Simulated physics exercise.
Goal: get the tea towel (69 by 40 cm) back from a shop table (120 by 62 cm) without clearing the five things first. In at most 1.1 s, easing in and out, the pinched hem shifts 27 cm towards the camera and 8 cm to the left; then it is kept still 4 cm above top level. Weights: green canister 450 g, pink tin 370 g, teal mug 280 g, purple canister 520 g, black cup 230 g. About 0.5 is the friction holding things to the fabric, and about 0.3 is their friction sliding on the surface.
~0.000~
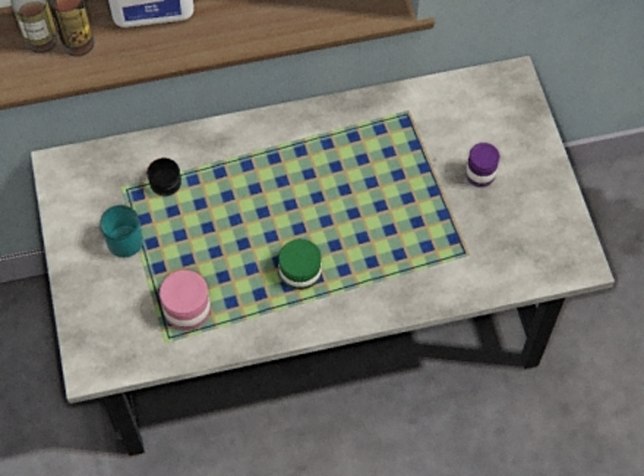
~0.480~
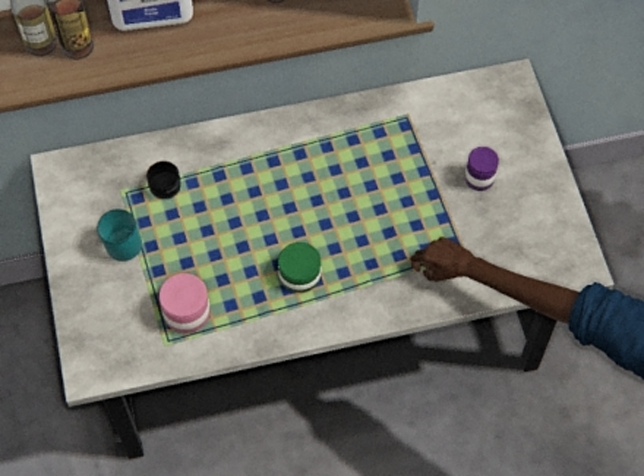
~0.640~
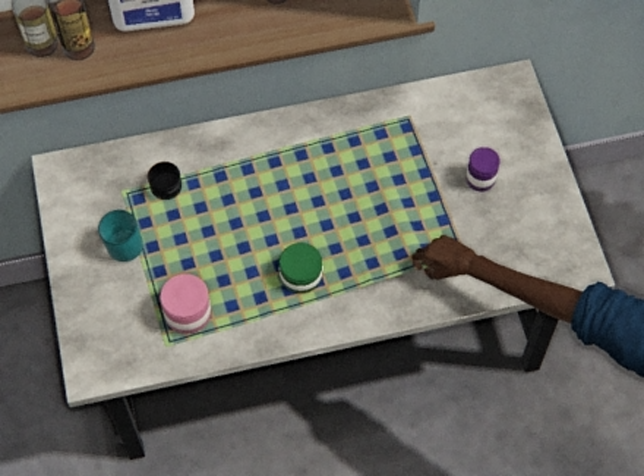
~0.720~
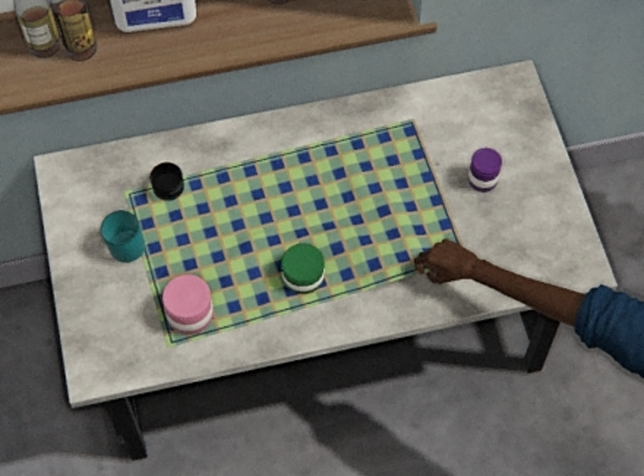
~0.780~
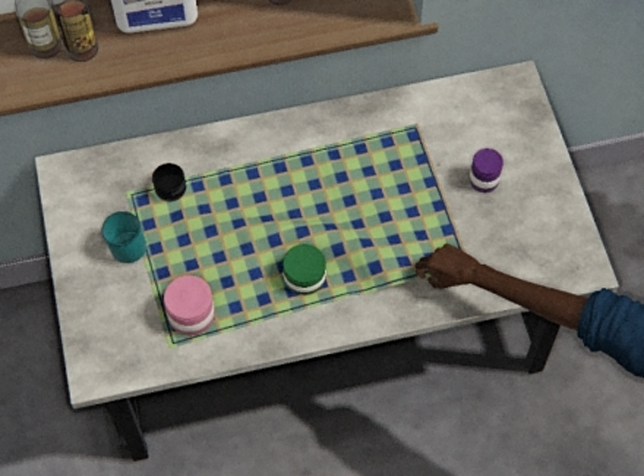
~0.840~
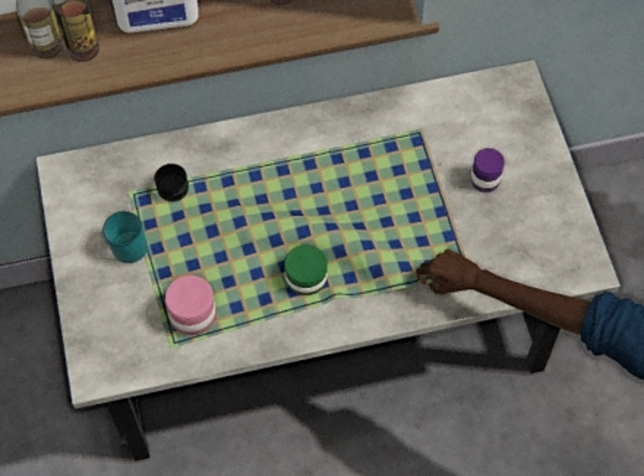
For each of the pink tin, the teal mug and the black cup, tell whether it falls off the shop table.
Result: The pink tin winds up on; the teal mug winds up on; the black cup winds up on.
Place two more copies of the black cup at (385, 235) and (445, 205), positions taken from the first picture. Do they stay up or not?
Going through them in turn, one leaves the top and then one leaves the top.
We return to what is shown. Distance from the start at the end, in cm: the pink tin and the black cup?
Net displacement - pink tin 6 cm, black cup 20 cm.
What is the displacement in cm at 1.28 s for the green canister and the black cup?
Roughly green canister 8 cm and black cup 10 cm.
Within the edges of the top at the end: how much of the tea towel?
Near 75 in a hundred.
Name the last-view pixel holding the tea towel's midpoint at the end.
Midpoint, last view: Approx. (344, 285).
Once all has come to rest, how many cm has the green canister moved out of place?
About: Green canister off the top.
After 1.1 s, 100 % of the tea towel is still over the top; black cup 5 cm off its start, green canister 3 cm off its start.
After 1.3 s, 95 % of the tea towel is still over the top; black cup 11 cm off its start, pink tin 1 cm off its start, green canister 8 cm off its start.
After 1.5 s, 85 % of the tea towel is still over the top; black cup 17 cm off its start at (240, 196), pink tin 2 cm off its start at (197, 294), green canister 13 cm off its start at (320, 317).
After 1.7 s, 80 % of the tea towel is still over the top; black cup 19 cm off its start, pink tin 2 cm off its start, green canister 16 cm off its start.
After 3.3 s, 75 % of the tea towel is still over the top; black cup 21 cm off its start at (255, 203), pink tin 6 cm off its start at (214, 309), teal mug 0 cm off its start at (125, 228), green canister over the edge.
